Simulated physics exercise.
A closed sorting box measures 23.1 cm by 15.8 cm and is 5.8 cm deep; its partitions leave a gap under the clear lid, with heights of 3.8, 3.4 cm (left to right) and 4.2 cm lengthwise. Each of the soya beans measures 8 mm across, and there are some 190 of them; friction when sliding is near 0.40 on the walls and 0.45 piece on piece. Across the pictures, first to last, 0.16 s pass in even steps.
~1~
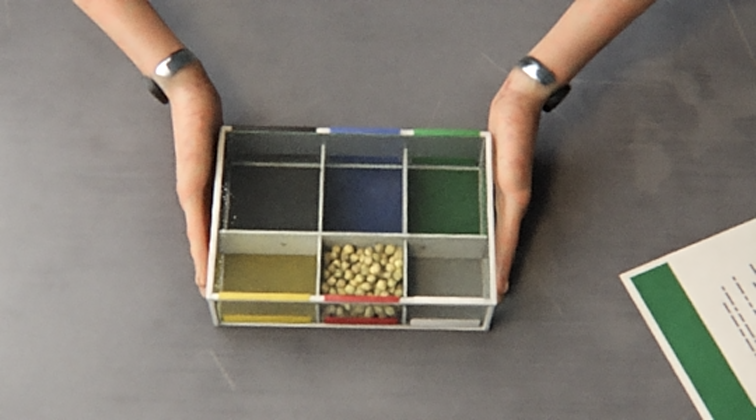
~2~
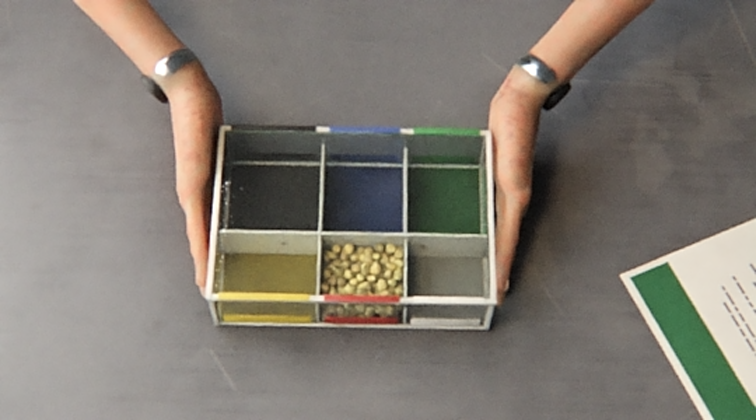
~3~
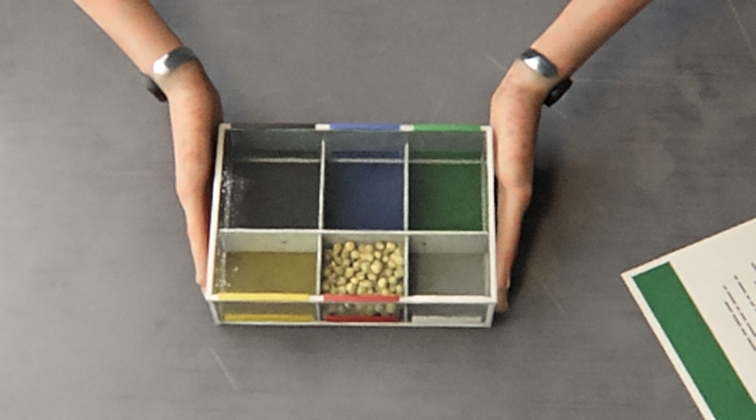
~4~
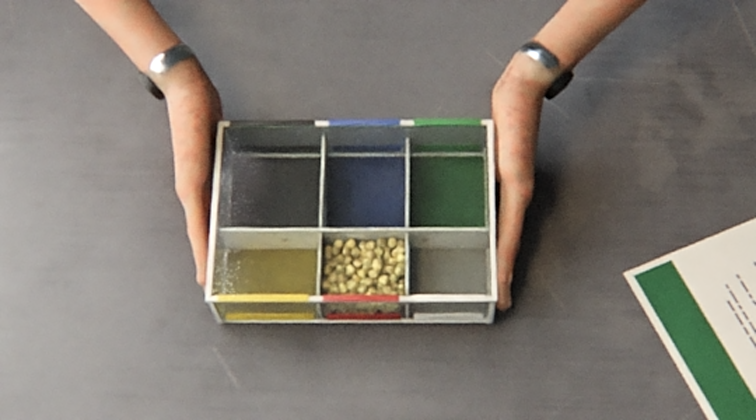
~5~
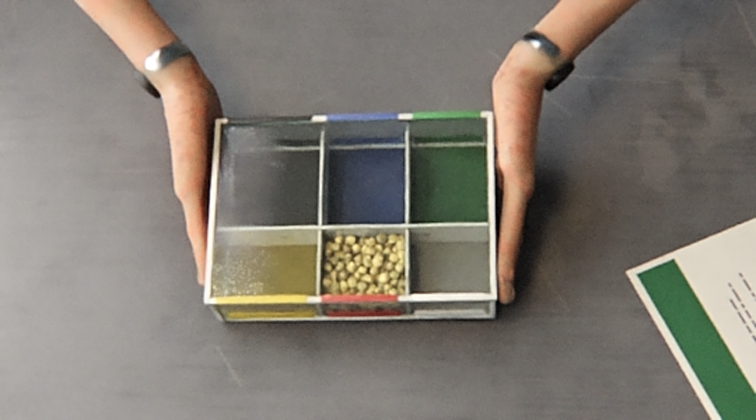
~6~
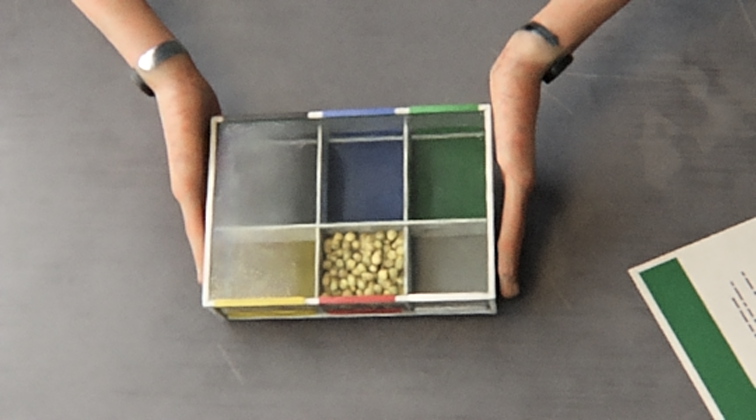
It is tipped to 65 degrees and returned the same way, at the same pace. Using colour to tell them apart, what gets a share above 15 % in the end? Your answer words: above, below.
Red - above; blue - below; green - below; yellow - below; white - below; black - below.
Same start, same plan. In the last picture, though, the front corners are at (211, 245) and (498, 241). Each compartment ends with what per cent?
Red 80; blue 15; green 0; yellow 0; white 0; black 5.
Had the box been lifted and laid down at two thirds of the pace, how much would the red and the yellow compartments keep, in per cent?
That gives red 95 percent and yellow 5 percent.
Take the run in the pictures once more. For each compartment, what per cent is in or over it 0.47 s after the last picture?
In per cent: Red 100; blue 0; green 0; yellow 0; white 0; black 0.
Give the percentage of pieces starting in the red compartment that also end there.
Roughly 90 per cent.
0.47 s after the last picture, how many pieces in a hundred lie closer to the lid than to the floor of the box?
Close to 20 in a hundred.
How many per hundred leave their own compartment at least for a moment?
Around 10 in a hundred.
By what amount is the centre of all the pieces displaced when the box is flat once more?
I'd put the distance at roughly 1.5 cm.
Then, 0.47 s after the last picture, tilt 64 degrees; red 100 %.
Then, 0.78 s after the last picture, tilt 27 degrees; red 90 %, yellow 10 %.
Then, 1.19 s after the last picture, tilt 0 degrees; red 90 %, yellow 10 %.
In the end, red 90 %, blue 0 %, green 0 %, yellow 10 %, white 0 %, black 0 %.
